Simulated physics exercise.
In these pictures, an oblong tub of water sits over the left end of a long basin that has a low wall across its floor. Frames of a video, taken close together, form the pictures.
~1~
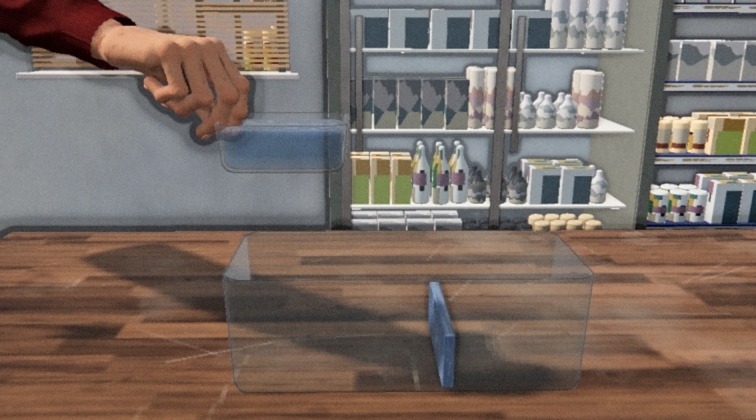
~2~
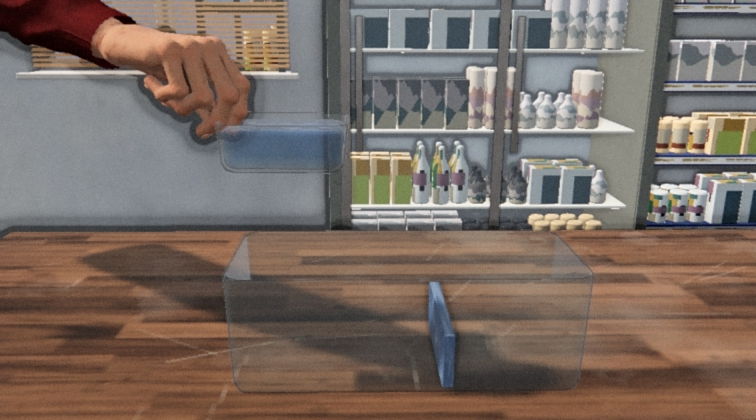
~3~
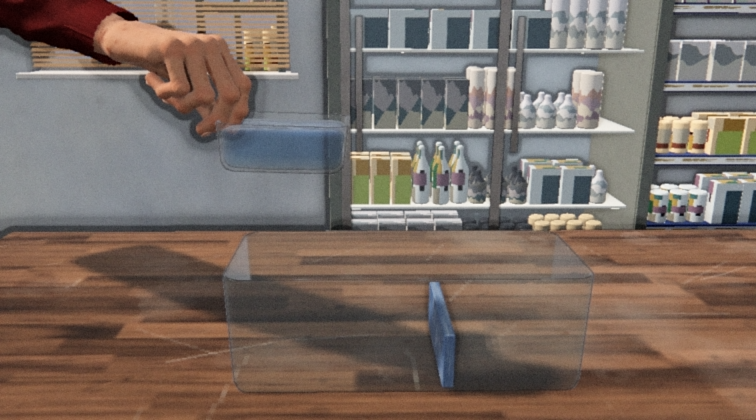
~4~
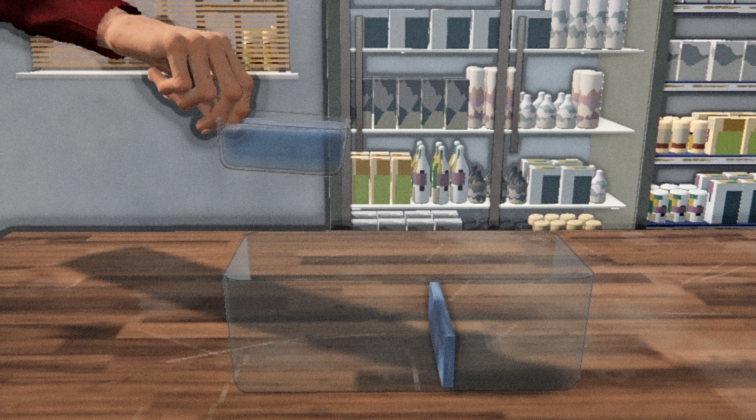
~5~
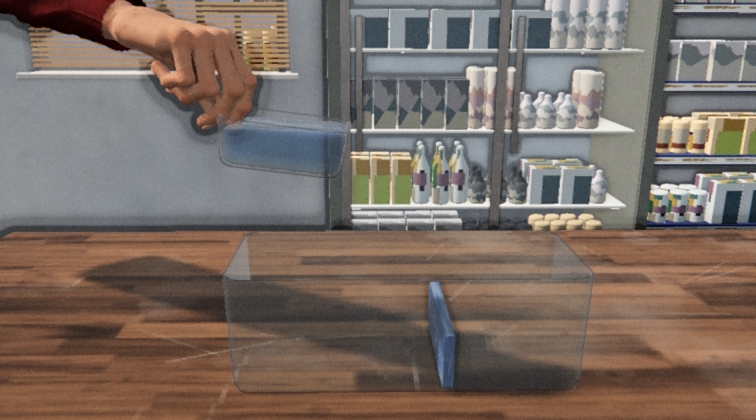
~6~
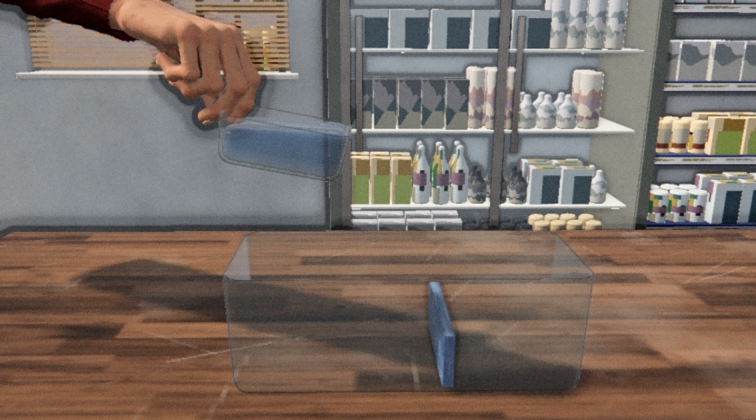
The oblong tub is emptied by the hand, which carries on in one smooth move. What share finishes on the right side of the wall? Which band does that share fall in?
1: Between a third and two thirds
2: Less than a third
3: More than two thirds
Option 2: Less than a third.
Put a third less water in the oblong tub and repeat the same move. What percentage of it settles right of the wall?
It should come out close to 0 per cent.
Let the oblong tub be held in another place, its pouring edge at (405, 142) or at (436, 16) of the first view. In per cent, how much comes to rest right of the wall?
About 70 % the first time, about 80 % the second.
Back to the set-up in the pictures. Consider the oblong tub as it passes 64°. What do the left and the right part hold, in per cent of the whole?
About 30 per cent on the left and 0 on the right.
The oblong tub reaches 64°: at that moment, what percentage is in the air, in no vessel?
Around 40 in a hundred.
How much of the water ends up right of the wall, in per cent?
About 0 percent.
A moment on, the oblong tub is tipped part way and 30 per cent is still to pour, 29 is left of the wall and 0 right of it.
Next, the oblong tub is tipped on its side and 5 per cent is still to pour, 89 is left of the wall and 1 right of it.
Then the oblong tub is tipped on its side and 0 per cent is still to pour, 97 is left of the wall and 1 right of it.
Later the oblong tub is tipped on its side and 0 per cent is still to pour, 98 is left of the wall and 2 right of it.
Finally, 98 per cent lies left of the wall, 2 right of it and 1 outside.
